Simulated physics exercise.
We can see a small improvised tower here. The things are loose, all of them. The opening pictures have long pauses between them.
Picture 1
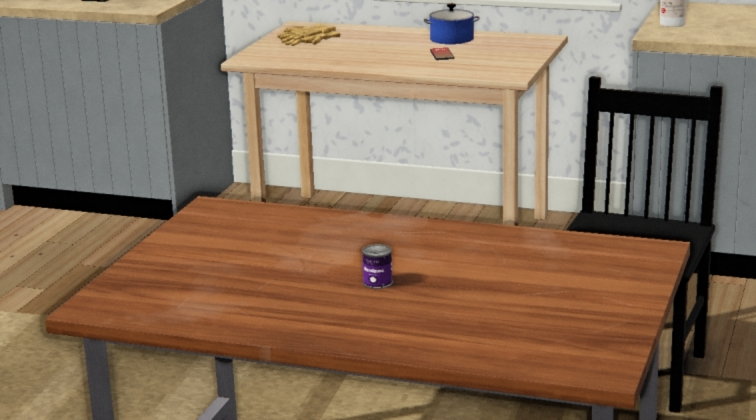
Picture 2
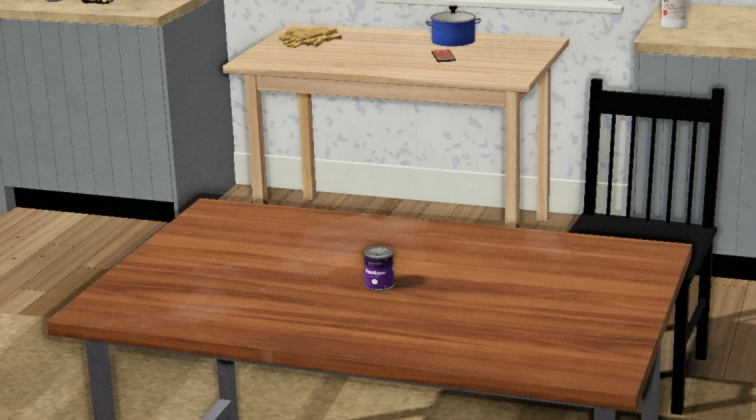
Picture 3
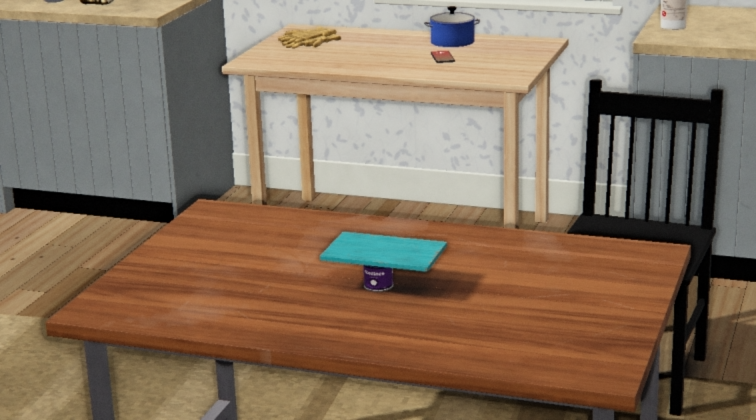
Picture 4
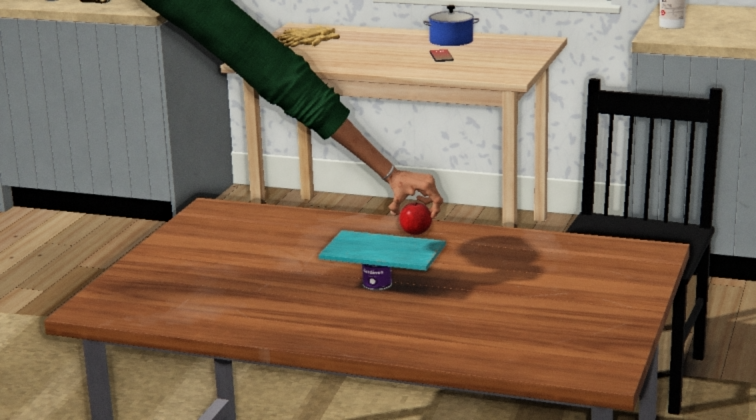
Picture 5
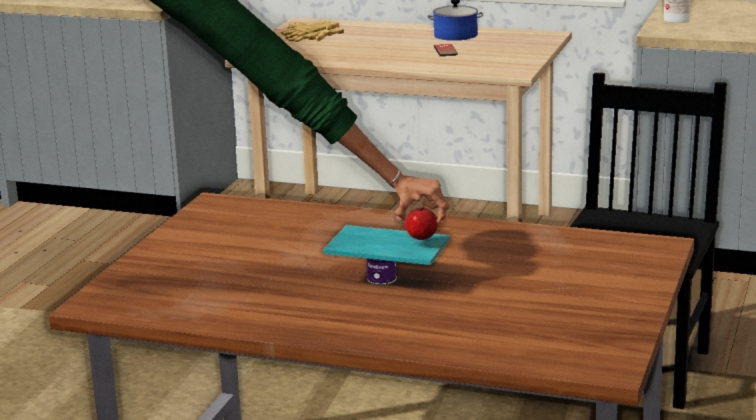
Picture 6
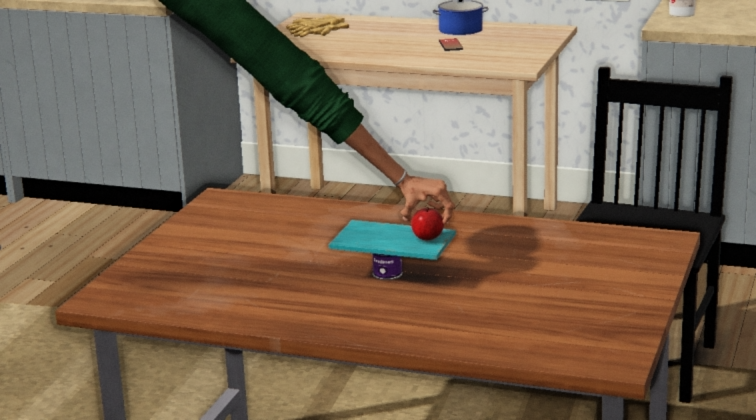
In this clip, a small purple can stands on a wooden table, then a turquoise board appears on top of it. A hand in a green sleeve lowers a red apple onto the board's right side, keeping hold of it.
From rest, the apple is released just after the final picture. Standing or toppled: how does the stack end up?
The stack ends up toppled.
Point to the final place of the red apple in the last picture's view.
Roughly at pixel (462, 266).
Then, 0.30 s past the last view, red apple now fallen; turquoise board rocked 34° from its first pose.
Then, 0.50 s past the last view, turquoise board rocked 48° from its first pose.
Then, 1.30 s past the last view, turquoise board rocked 38° from its first pose.
Finally, fallen, red apple; down or leaning hard in the stack, turquoise board; purple tin still in place. Final places as the last picture's camera would see them, red apple near (462, 266). The stack loses its balance.
